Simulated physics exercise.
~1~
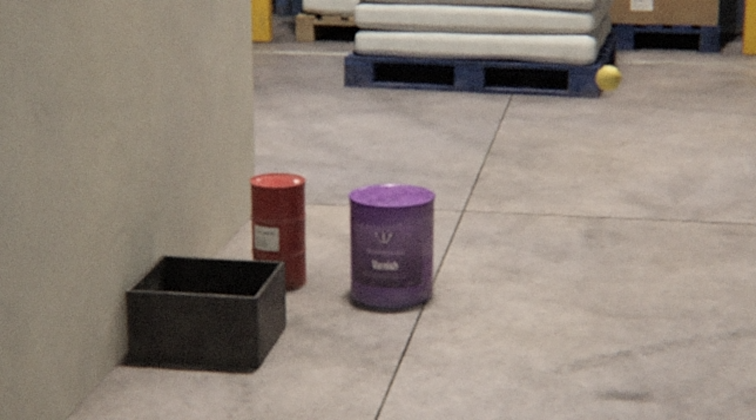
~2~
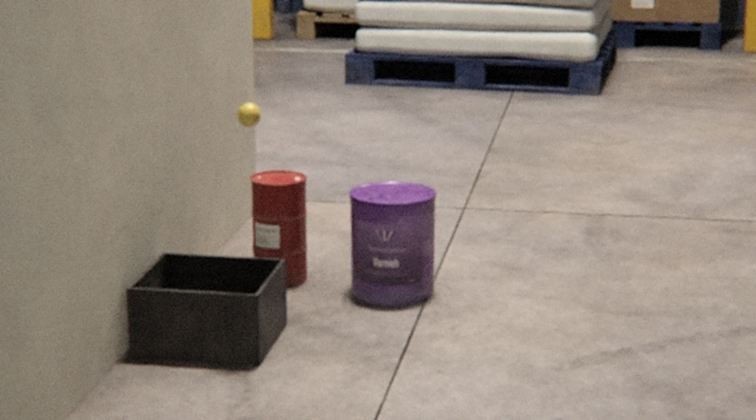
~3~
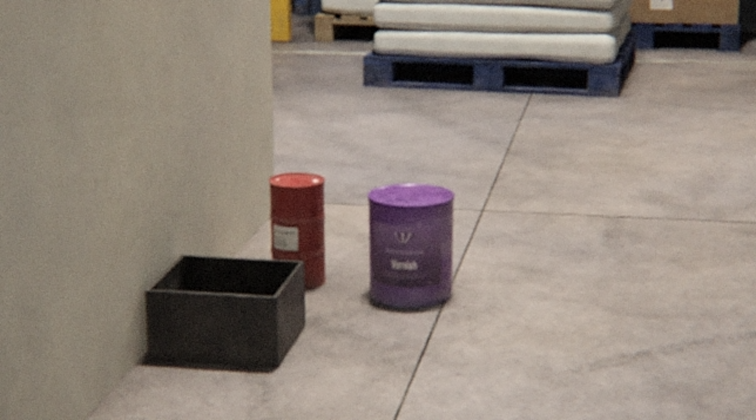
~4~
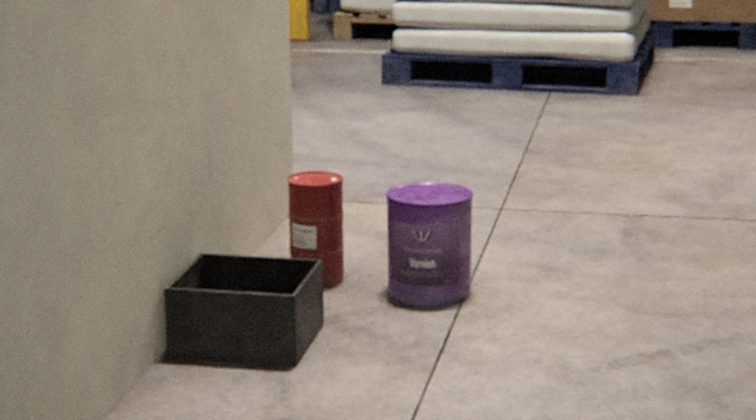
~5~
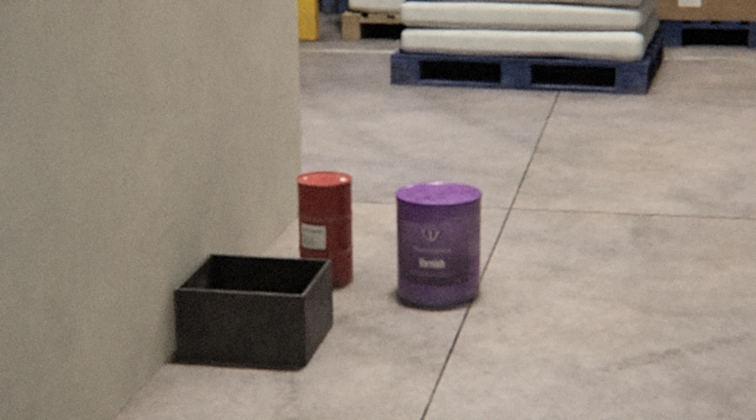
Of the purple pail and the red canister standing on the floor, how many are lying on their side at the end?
None of them are. Both the purple pail and the red canister are still standing upright.
